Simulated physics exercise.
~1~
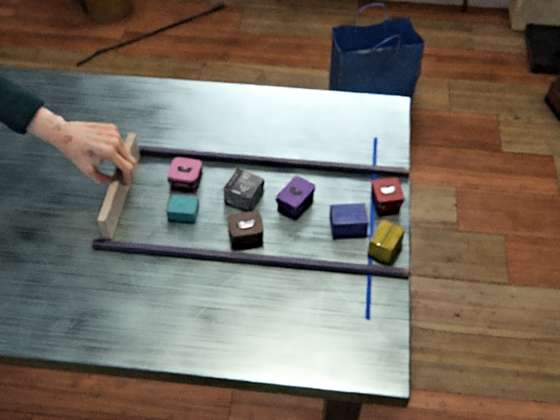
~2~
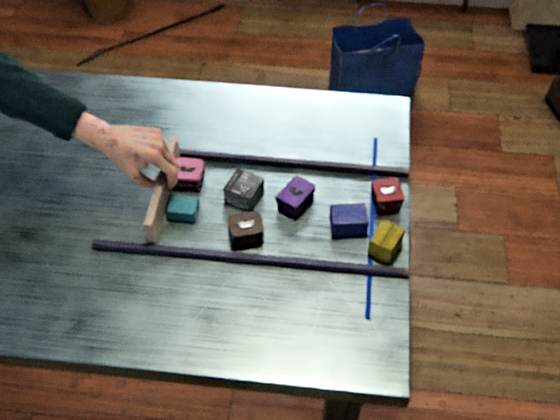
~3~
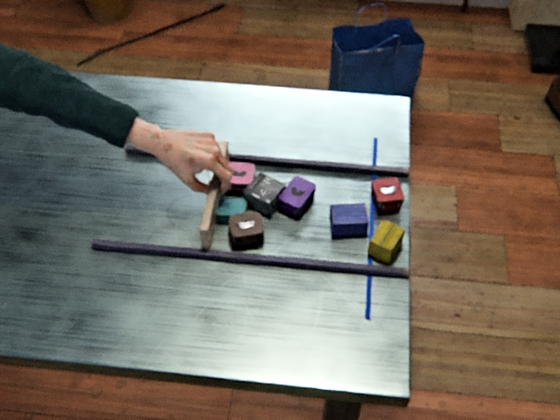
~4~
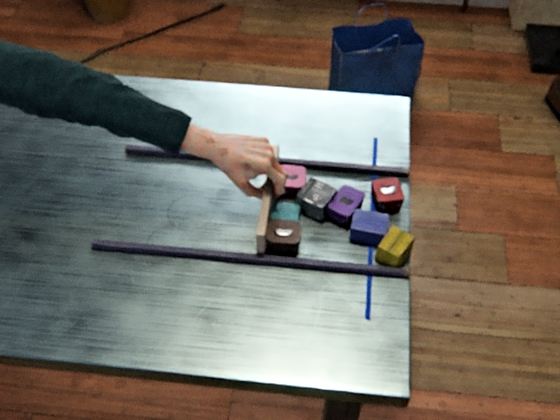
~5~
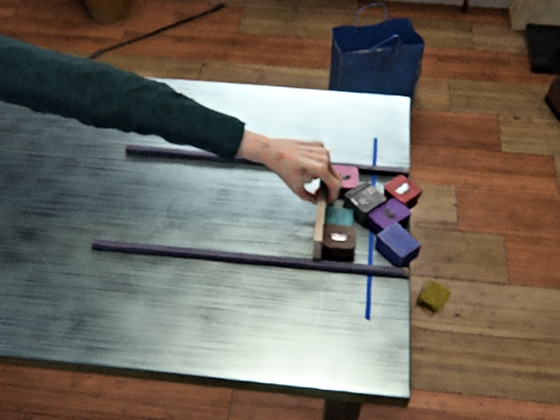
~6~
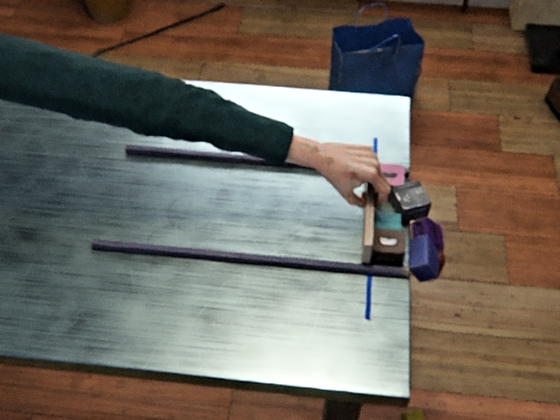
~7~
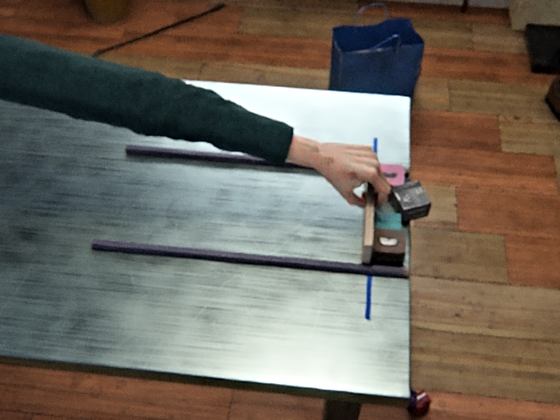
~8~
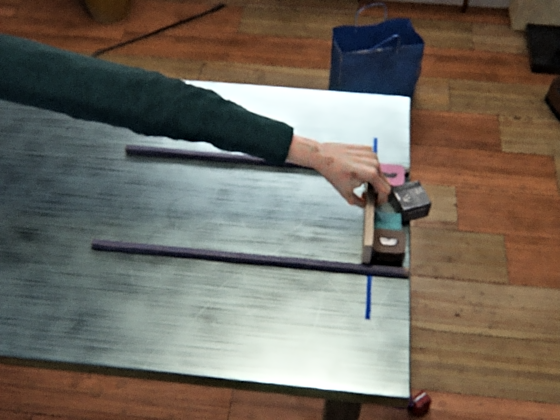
The clip opens on a tabletop where eight small coloured boxes and blocks lie scattered between two dark rails, with a hand holding an upright board at their left. The hand slides the board right, first gathering the pink and turquoise pieces, then bunching the others together toward the blue tape near the edge. The yellow box drops off first. As the board reaches the tape, the blue, purple and red pieces go over too. The hand stops there, leaving the pink, turquoise, brown and grey pieces crowded at the edge, the grey one jutting over the rim.
